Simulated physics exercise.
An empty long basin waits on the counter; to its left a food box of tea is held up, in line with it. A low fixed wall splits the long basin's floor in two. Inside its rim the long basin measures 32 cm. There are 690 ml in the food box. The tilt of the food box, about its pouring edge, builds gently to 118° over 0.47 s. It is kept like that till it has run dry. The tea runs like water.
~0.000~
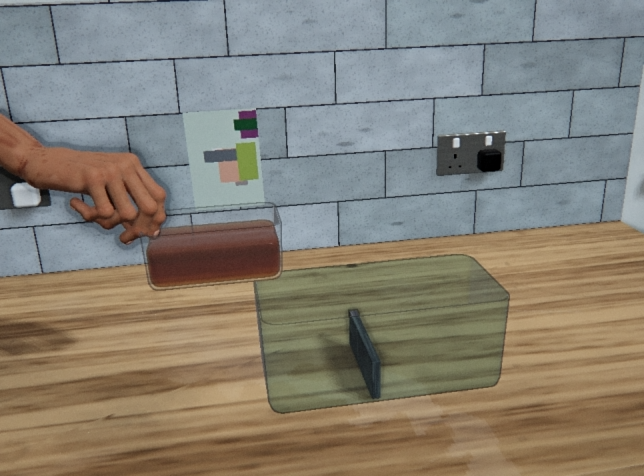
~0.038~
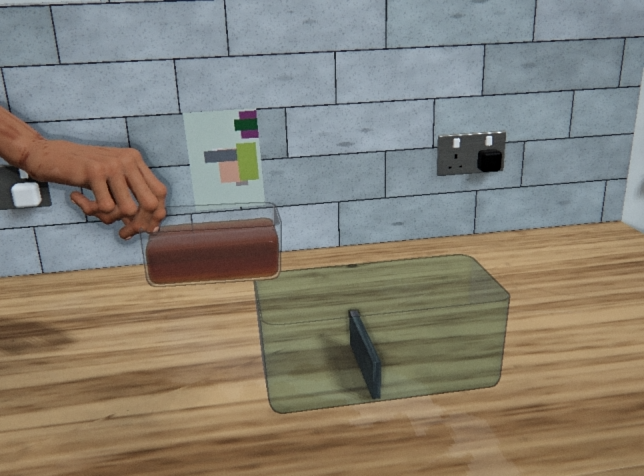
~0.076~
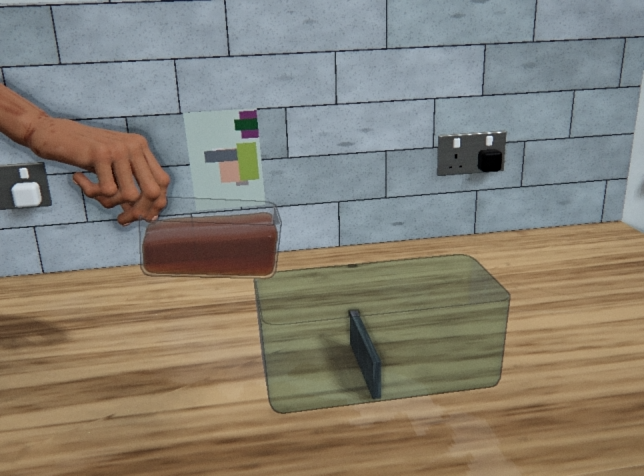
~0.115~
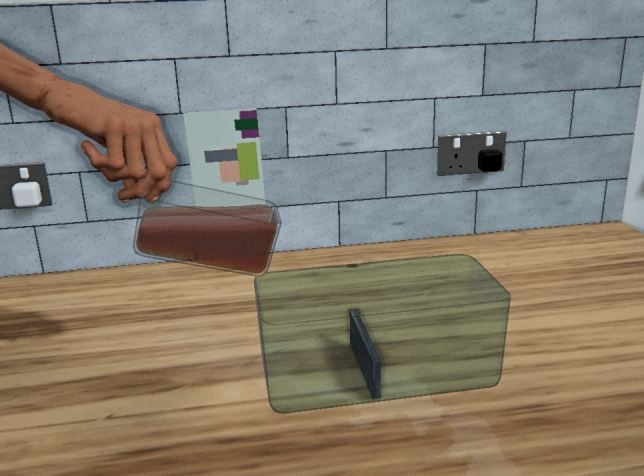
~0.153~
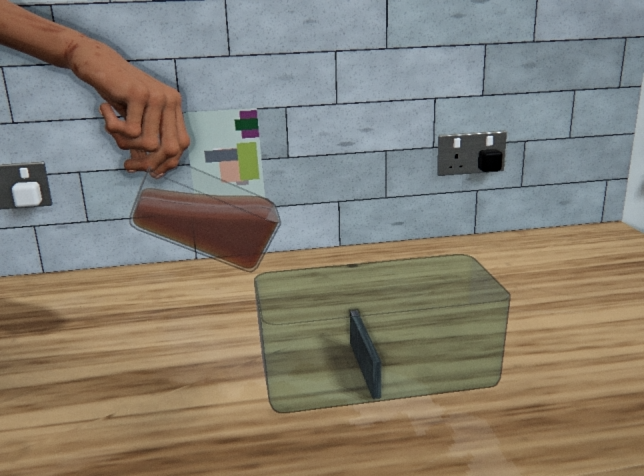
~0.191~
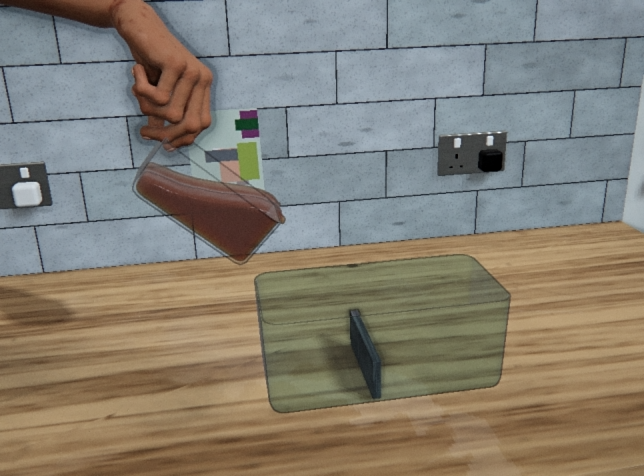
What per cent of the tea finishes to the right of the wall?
The far part has some 50 per cent.
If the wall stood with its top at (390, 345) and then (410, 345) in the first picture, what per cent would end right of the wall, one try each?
In turn about 15 and 15 per cent.
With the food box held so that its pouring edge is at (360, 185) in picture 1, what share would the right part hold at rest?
In that case some 80 per cent.
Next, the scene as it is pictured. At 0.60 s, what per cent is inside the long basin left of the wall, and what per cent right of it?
Left about 24, right about 66.
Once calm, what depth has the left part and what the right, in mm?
Left about 16 mm, right about 14 mm.
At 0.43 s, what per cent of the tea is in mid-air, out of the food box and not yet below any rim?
About 60 per cent.
After 0.43 s the tilt is 115° and 30 per cent is still to pour, 11 is left of the wall and 0 right of it.
After 0.60 s the tilt is 118° and 1 per cent is still to pour, 25 is left of the wall and 65 right of it.
After 0.77 s the tilt is 118° and 0 per cent is still to pour, 36 is left of the wall and 45 right of it.
After 0.97 s the tilt is 118° and 0 per cent is still to pour, 43 is left of the wall and 48 right of it.
In the end 45 per cent lies left of the wall, 50 right of it and 6 outside.
